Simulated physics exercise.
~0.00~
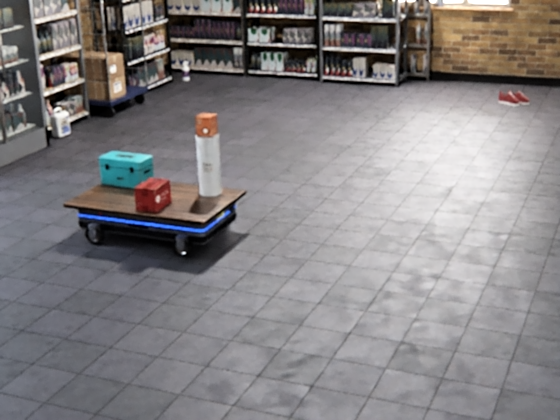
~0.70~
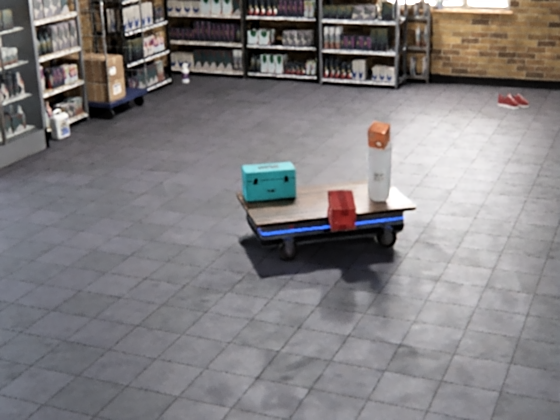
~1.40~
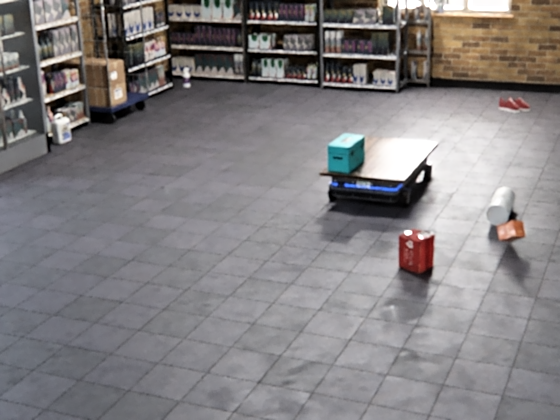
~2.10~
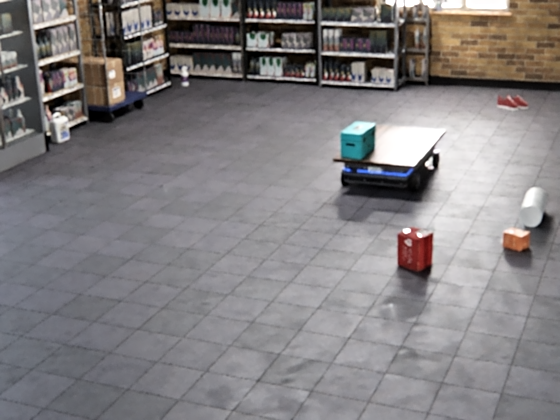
The video shows a low cart carrying a turquoise toolbox, a red parcel and a white canister topped by an orange box rolling right across a tiled floor, then turning away as all but the toolbox fall off, and ending with the toolbox still aboard.
